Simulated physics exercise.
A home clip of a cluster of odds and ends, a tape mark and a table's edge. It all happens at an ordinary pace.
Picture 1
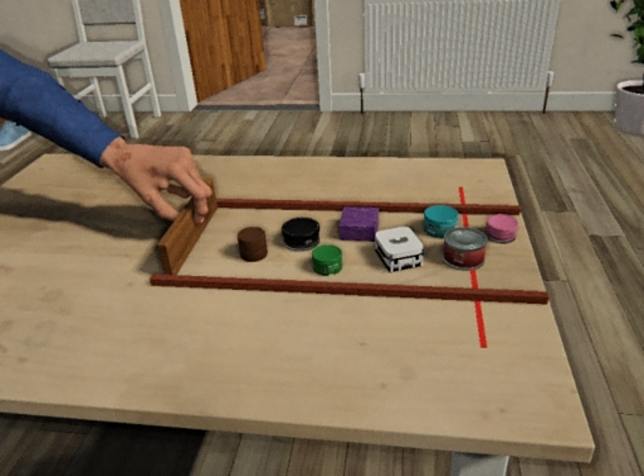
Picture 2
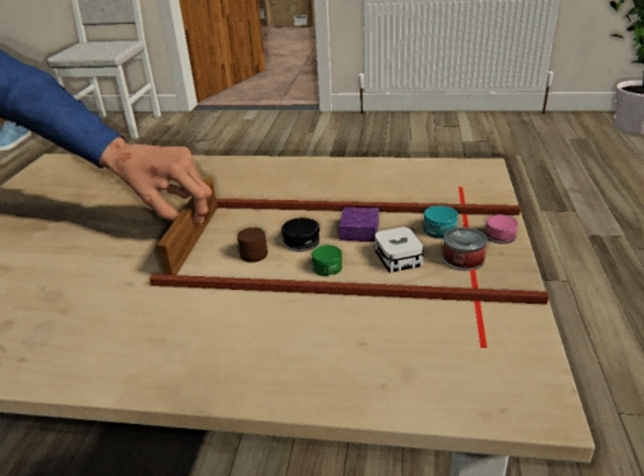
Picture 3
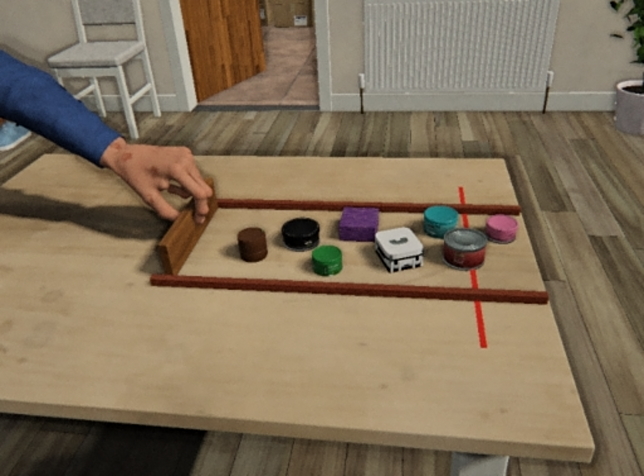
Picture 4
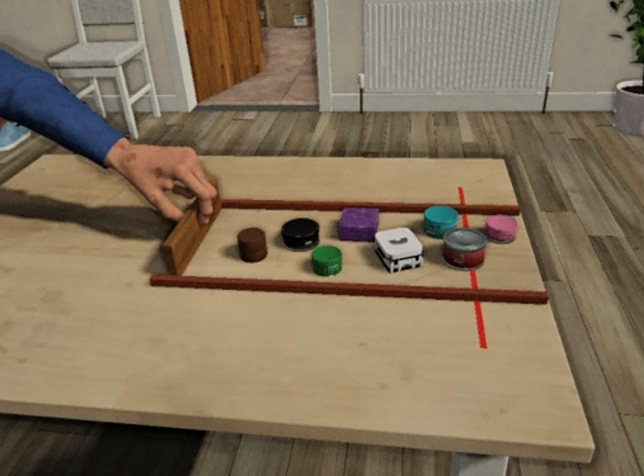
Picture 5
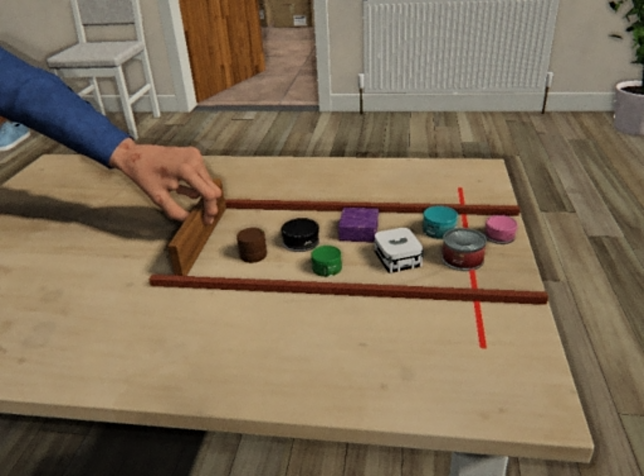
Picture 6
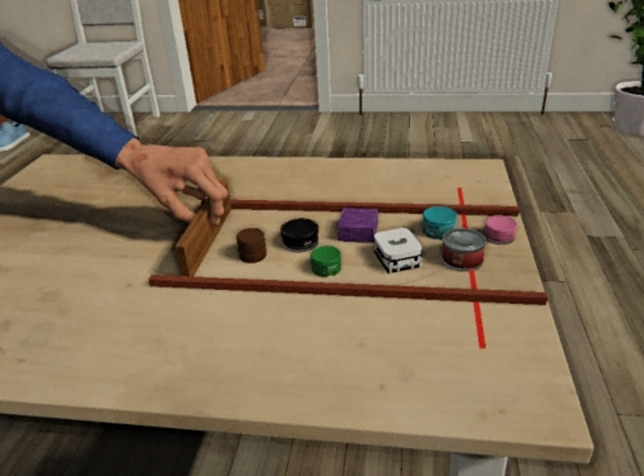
On a wooden tabletop, a hand slides a brown board slightly right between two rails, while the small containers ahead stay still.
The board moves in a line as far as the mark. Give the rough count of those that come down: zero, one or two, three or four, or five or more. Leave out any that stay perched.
Outcome: The number that fall off is one or two.
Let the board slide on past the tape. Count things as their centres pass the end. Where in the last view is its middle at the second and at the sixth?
Near (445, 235) and (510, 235).
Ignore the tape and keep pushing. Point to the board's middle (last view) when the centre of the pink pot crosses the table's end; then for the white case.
At (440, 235) for the pink pot; at (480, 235) for the white case.
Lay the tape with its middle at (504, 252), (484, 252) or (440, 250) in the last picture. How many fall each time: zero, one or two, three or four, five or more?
For each place: Three to four; 3 or 4; not one.
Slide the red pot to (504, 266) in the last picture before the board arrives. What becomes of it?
The red pot tumbles off.
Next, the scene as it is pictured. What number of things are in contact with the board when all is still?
In contact: 4.
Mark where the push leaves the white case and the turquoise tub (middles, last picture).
About (522, 261), and the other about (523, 224).
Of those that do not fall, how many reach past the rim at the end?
2 of them.
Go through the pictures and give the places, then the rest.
Pink pot (501, 229); red pot (464, 249); turquoise tub (441, 222); board (191, 224); tape (470, 250), in the first frame.
Red pot (464, 249); green tub (327, 261), in the second frame.
Turquoise tub (441, 222); purple block (359, 225), in the third frame.
Pink pot (501, 229); brown lid (253, 245), in the fourth frame.
Red pot (464, 249); board (201, 225), in the fifth frame.
Pink pot (500, 230); red pot (463, 249); turquoise tub (440, 223); board (207, 226); tape (469, 251), in the sixth frame.
Soon after, none off yet; pink pot at rest near (500, 230); red pot at rest near (463, 249); turquoise tub at rest near (440, 223).
Then, none off yet; pink pot at rest near (500, 230); red pot moving near (472, 250); turquoise tub moving near (444, 223).
At rest, the number that fall off is one or two; fallen, red pot and pink pot.
